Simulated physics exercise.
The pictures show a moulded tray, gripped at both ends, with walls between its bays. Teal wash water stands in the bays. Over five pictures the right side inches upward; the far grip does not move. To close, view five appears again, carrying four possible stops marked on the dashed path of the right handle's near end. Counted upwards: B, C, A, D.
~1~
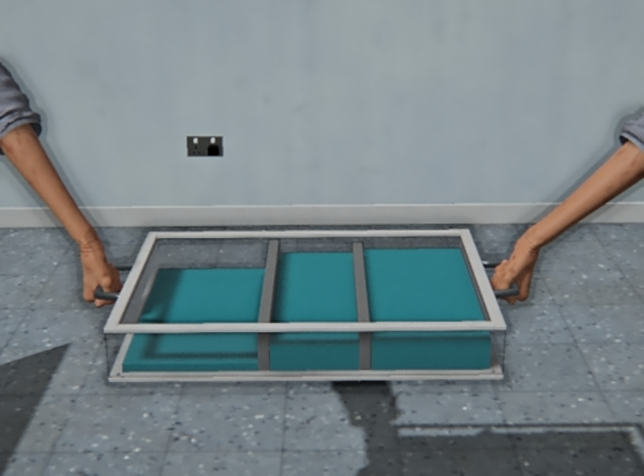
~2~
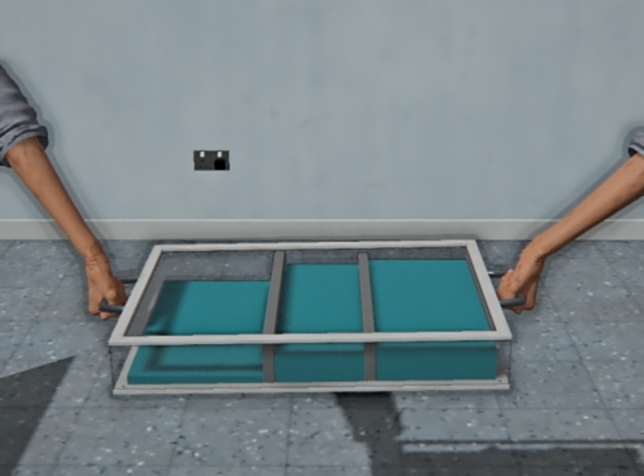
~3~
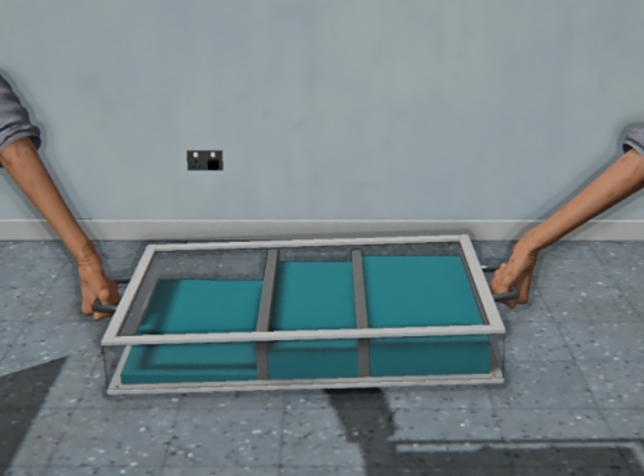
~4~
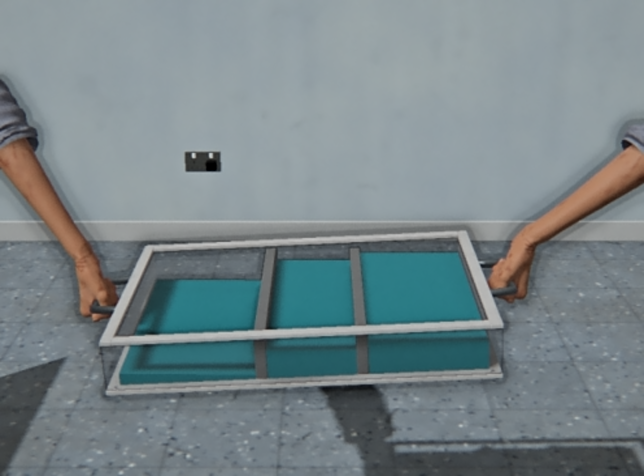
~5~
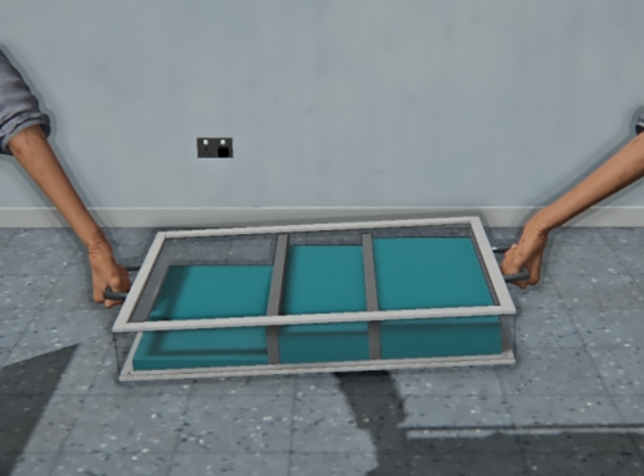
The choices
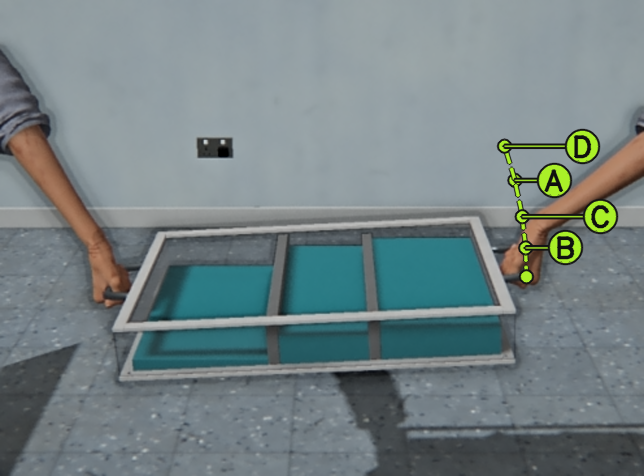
Two hands, reaching in from either side in rolled grey sleeves, grip a clear, pale-rimmed tray and tilt it slightly down to the left. Seen from the front and a little above, it sits over a speckled grey tiled floor before a pale blue wall with a dark socket. Teal liquid stays in its three bays, shallowest at left, as the view shifts slightly.
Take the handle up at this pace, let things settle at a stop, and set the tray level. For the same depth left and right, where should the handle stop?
It is D.
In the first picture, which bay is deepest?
The right bay.
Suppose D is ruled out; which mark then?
Mark A.
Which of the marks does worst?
That would be B.
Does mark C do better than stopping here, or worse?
It is better.
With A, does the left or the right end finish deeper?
The right one.
In lime, A at (514, 180); B at (525, 247); C at (522, 216); D at (504, 146).
Choosing A, the right end bay stands much deeper than the other; nothing spills.
Choosing B, the right end bay stands much deeper than the other; nothing spills.
Choosing C, the right end bay stands much deeper than the other; nothing spills.
Choosing D, the two end bays stand about equally deep; nothing spills.
